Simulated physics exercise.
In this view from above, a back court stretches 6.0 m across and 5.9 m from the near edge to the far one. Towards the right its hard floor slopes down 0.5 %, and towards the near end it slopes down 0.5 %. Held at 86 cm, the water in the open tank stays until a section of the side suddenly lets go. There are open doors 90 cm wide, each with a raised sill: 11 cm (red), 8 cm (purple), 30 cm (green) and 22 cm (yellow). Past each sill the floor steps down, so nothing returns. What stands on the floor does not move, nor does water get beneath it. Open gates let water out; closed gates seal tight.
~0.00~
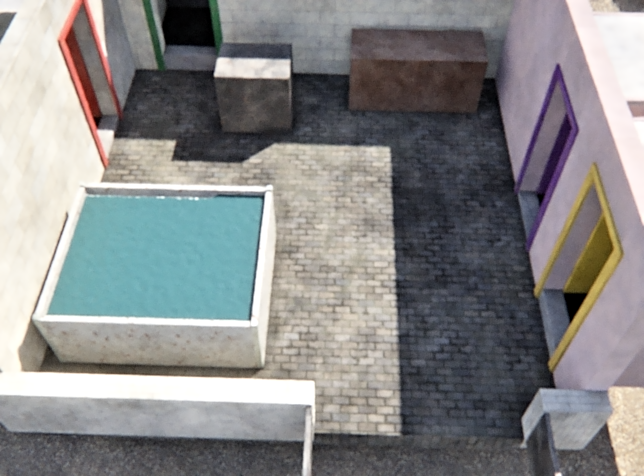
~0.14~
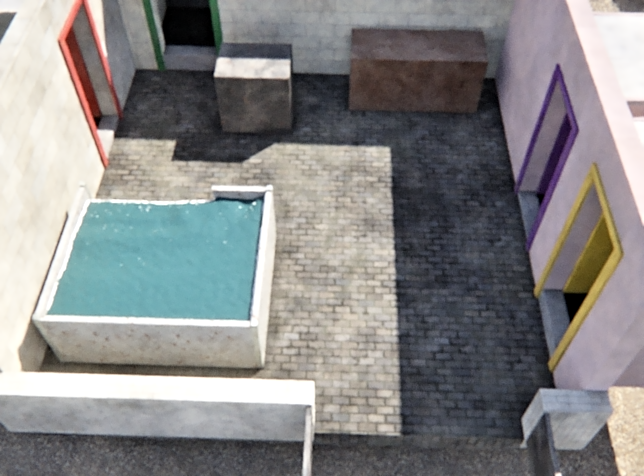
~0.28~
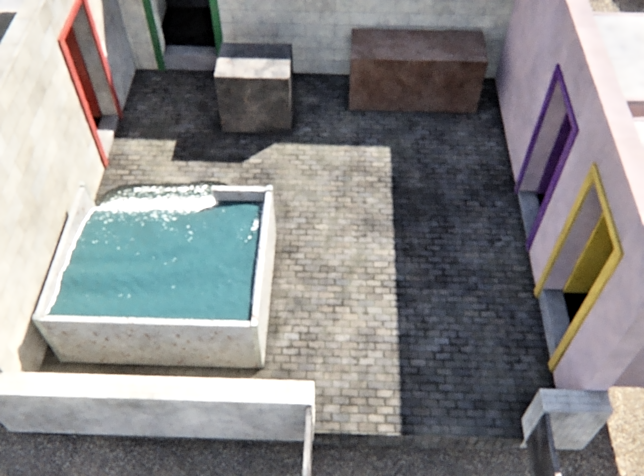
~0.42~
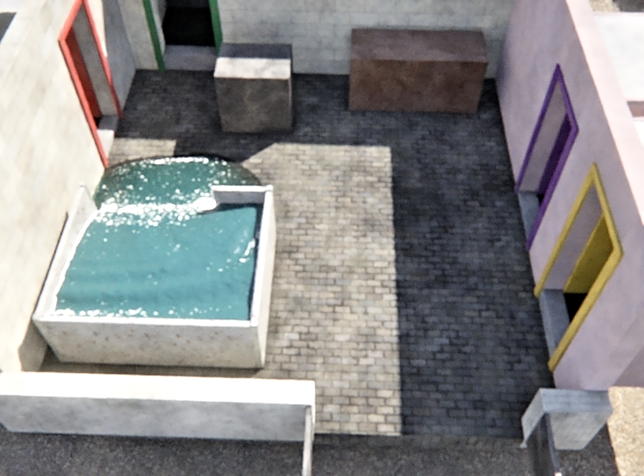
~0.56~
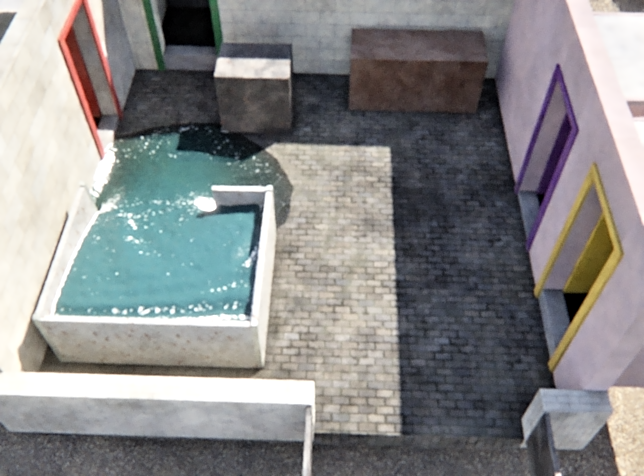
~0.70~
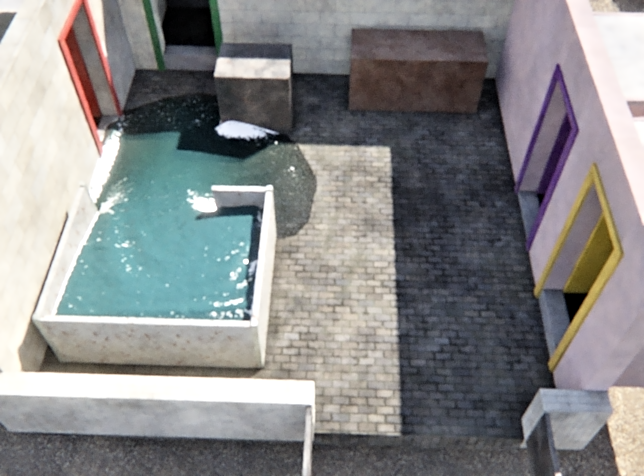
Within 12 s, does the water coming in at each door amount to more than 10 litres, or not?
In order: Watch the red door: It will outstrip the limit, watch the purple door: It will outstrip the limit, watch the green door: It will outstrip the limit, watch the yellow door: It will not outstrip the limit.
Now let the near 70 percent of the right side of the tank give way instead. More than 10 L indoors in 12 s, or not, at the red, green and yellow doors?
For red, too little; for green, too little; for yellow, too much.
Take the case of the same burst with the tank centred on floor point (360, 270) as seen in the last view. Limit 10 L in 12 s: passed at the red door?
In that case red comes out beyond the limit.
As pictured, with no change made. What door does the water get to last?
Yellow.
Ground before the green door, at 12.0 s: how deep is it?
The depth there is around 4.0 cm.
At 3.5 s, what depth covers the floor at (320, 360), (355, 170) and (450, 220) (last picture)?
0, 11, 2 cm.
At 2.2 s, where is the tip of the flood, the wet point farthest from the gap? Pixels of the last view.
Somewhere about (492, 120).
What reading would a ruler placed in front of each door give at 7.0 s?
Centimetres: Red 13 / purple 2 / green 12 / yellow 9.
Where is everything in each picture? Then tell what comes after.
The first picture shows still water, 86 cm deep, in the open tank at (163, 253).
In the second picture, water pours out on the open tank's far side and has run 0.9 m, to a hidden place; typically 11 cm deep outside, 86 cm at the open tank's back.
In the third picture, the front is at a hidden place, 1.1 m from the gap on the open tank's far side; 1.5 m2 of floor is under water; 85 cm left at the back of the open tank.
In the fourth picture, the front is at (218, 160), 1.5 m from the gap on the open tank's far side; 2.8 m2 of floor is under water; 80 cm left at the back of the open tank.
In the fifth picture, the front is at (216, 128), 2.1 m from the gap on the open tank's far side; 4.7 m2 of floor is under water; 73 cm left at the back of the open tank.
In the sixth picture, the front is at (203, 97), 2.8 m from the gap on the open tank's far side; 6.4 m2 of floor is under water; 74 cm left at the back of the open tank.
After 1.4 s water covers 35 % of the floor and is deepest (62 cm) near (146, 74); red door 25 cm at the sill, 9 L in, purple door not reached, green door 47 cm at the sill, 21 L in, yellow door not reached.
After 2.2 s water covers 45 % of the floor and is deepest (54 cm) near (151, 96); red door 20 cm at the sill, 49 L in, purple door not reached, green door 48 cm at the sill, 106 L in, yellow door not reached.
After 3.5 s water covers 65 % of the floor and is deepest (42 cm) near (342, 79); red door 22 cm at the sill, 81 L in, purple door 11 cm at the sill, 0 L in, green door 31 cm at the sill, 180 L in, yellow door not reached.
After 7.0 s water covers 95 % of the floor and is deepest (23 cm) near (546, 419); red door 13 cm at the sill, 206 L in, purple door 2 cm at the sill, 27 L in, green door 12 cm at the sill, 183 L in, yellow door 9 cm at the sill, 0 L in.
After 12.0 s water covers 95 % of the floor and is deepest (12 cm) near (546, 419); red door 5 cm at the sill, 209 L in, purple door 9 cm at the sill, 82 L in, green door 4 cm at the sill, 183 L in, yellow door 9 cm at the sill, 0 L in.
